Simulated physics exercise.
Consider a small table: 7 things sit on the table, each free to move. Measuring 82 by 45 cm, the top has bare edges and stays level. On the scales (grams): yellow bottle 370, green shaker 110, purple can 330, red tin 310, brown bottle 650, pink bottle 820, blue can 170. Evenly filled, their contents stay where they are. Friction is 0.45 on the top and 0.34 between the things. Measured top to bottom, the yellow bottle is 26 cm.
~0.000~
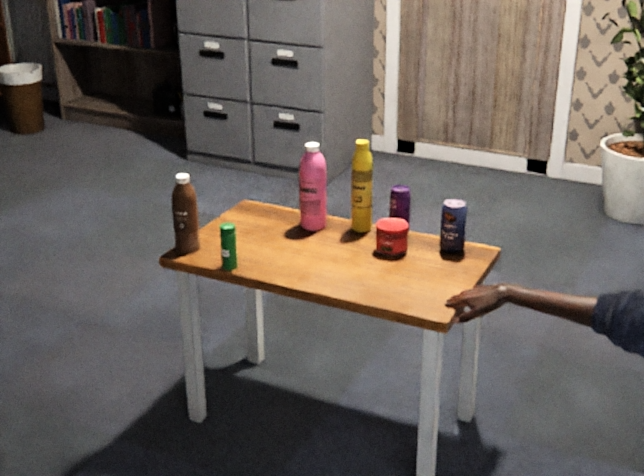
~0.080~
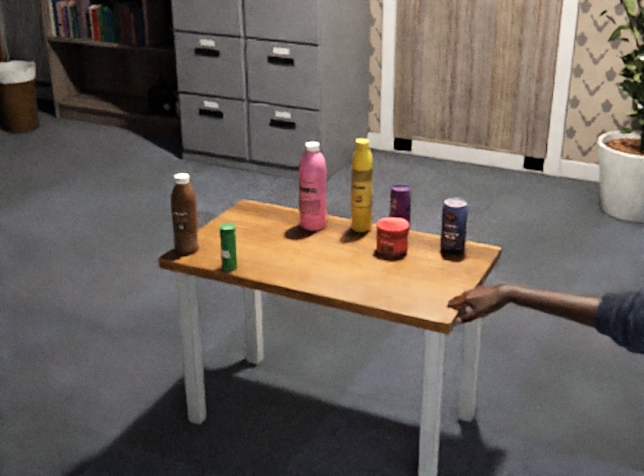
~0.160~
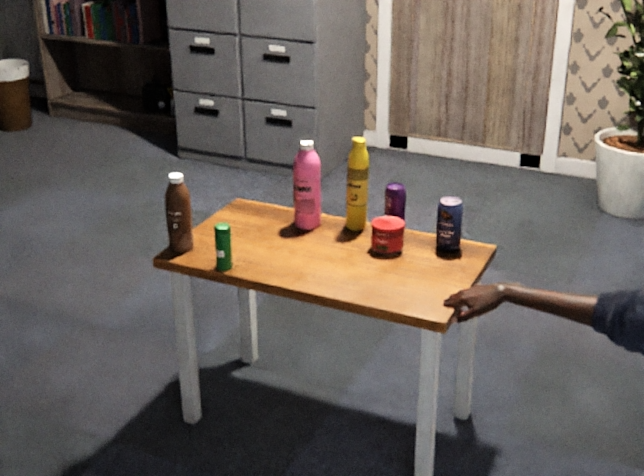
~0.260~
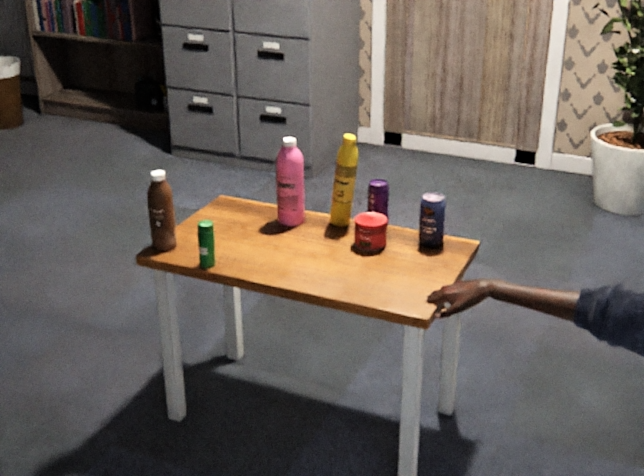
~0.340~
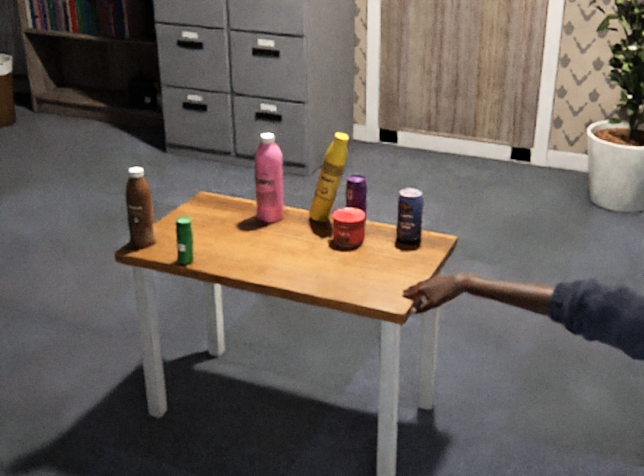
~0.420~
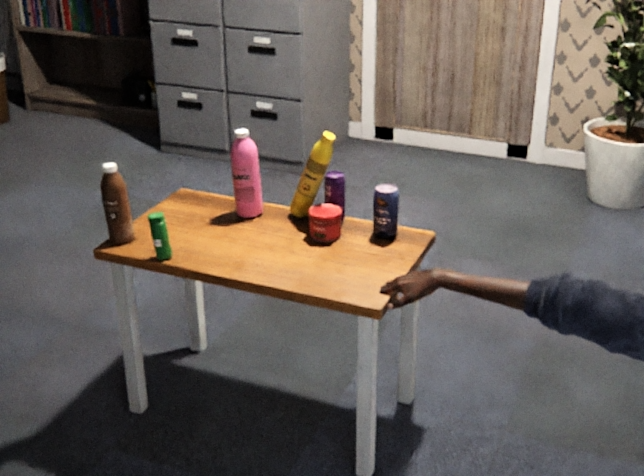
A hand gripped the corner of a small wooden table holding seven bottles, cans and containers, then pulled it to the left, and the yellow bottle leaned over to the right as the table moved.
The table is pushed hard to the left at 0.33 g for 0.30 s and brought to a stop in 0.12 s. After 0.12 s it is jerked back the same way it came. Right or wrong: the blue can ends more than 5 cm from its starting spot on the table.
Wrong.
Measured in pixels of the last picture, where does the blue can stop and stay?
In the end it sits at around (456, 223).
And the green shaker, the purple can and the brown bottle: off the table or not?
Observed: Green shaker remains in bounds; purple can exits its support; brown bottle exits its support.
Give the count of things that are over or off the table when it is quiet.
5.
After 0.72 s, table shifted 18 cm; brown bottle now off the table; blue can moved 5 cm near (375, 209); pink bottle on its side.
After 1.12 s, yellow bottle now off the table; pink bottle on its side; purple can on its side.
In the end (2.2 s), off the table, yellow bottle, purple can and brown bottle; toppled on the table, green shaker and pink bottle; the other 2 under 5 cm from the start. In the last view, blue can near (456, 223).
